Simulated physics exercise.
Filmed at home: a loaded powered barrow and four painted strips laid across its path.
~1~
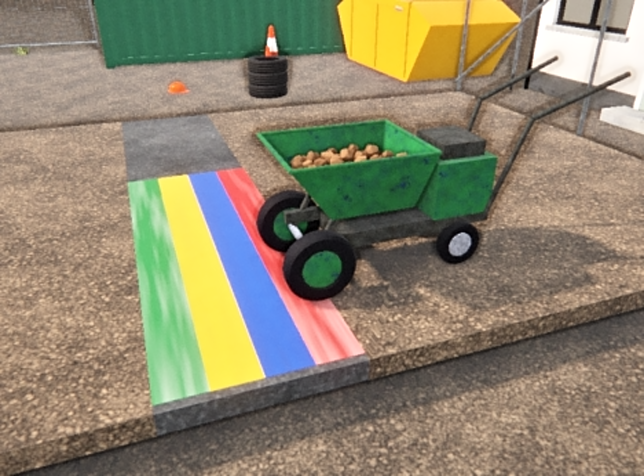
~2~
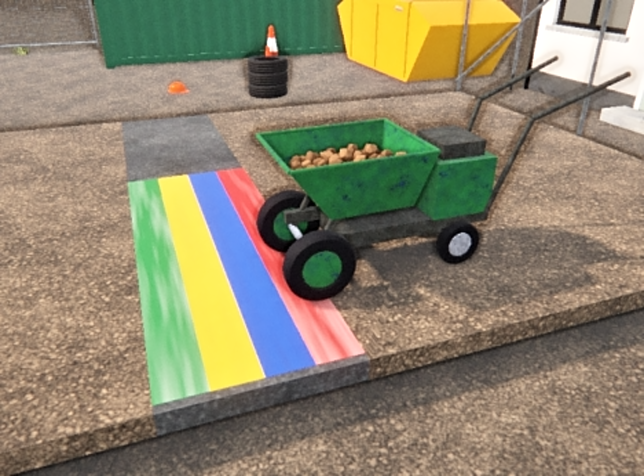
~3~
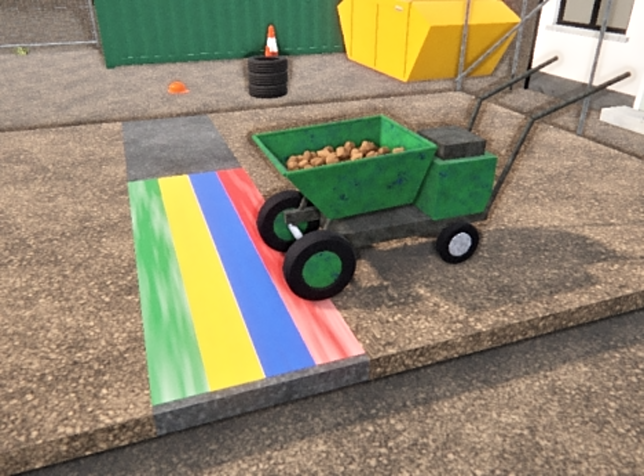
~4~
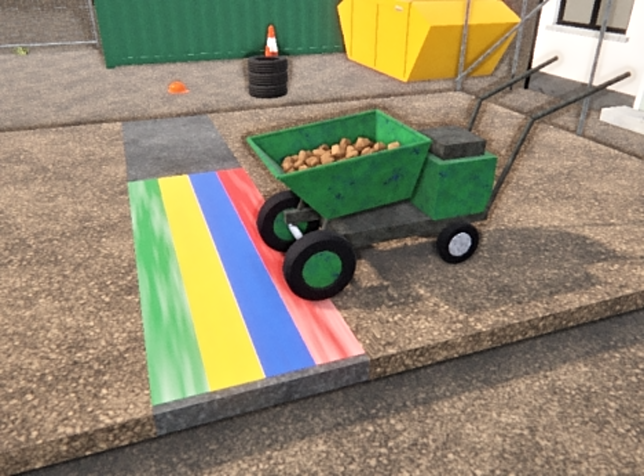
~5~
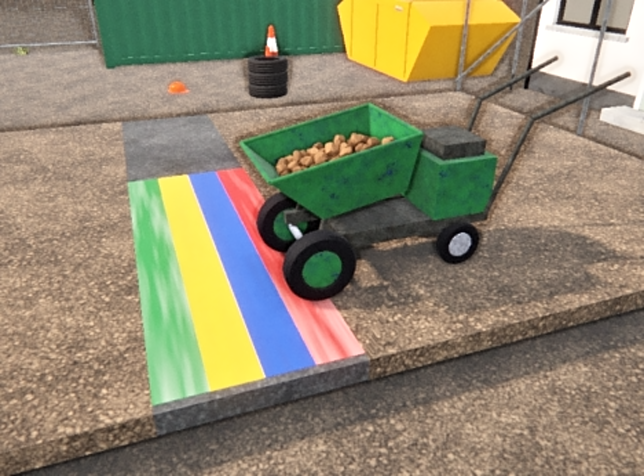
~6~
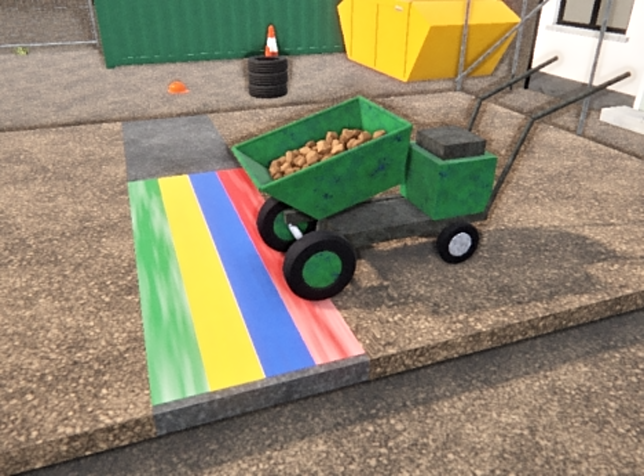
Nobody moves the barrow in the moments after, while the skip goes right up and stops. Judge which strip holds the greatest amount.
Greatest amount: The green strip.
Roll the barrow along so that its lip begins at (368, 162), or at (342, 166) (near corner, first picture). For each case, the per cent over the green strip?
10 %, then 30 %.
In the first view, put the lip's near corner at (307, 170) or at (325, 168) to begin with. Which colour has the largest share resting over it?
The green one first, the yellow strip second.
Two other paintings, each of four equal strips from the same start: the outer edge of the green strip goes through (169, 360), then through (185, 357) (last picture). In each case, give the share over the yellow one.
Shares: Near 0 %; near 0 %.
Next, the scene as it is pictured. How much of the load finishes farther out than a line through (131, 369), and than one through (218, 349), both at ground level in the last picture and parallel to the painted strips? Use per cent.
About 30 and 90 %.
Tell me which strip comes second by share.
The runner-up is the yellow strip.
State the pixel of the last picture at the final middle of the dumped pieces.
Centre at rest: Close to (149, 295).
Soon, skip tipped steeply; all in the skip.
A while on, skip tipped right over; most in the skip; a stray few over the yellow strip; a small part over the green strip.
Towards the end, skip tipped right over; a small part in the skip; a small part over the yellow strip; about a third over the green strip; about a third off the paint.
Finally, skip tipped right over; none over the red strip; none over the blue strip; about a quarter over the yellow strip; about half over the green strip; about a third off the paint.
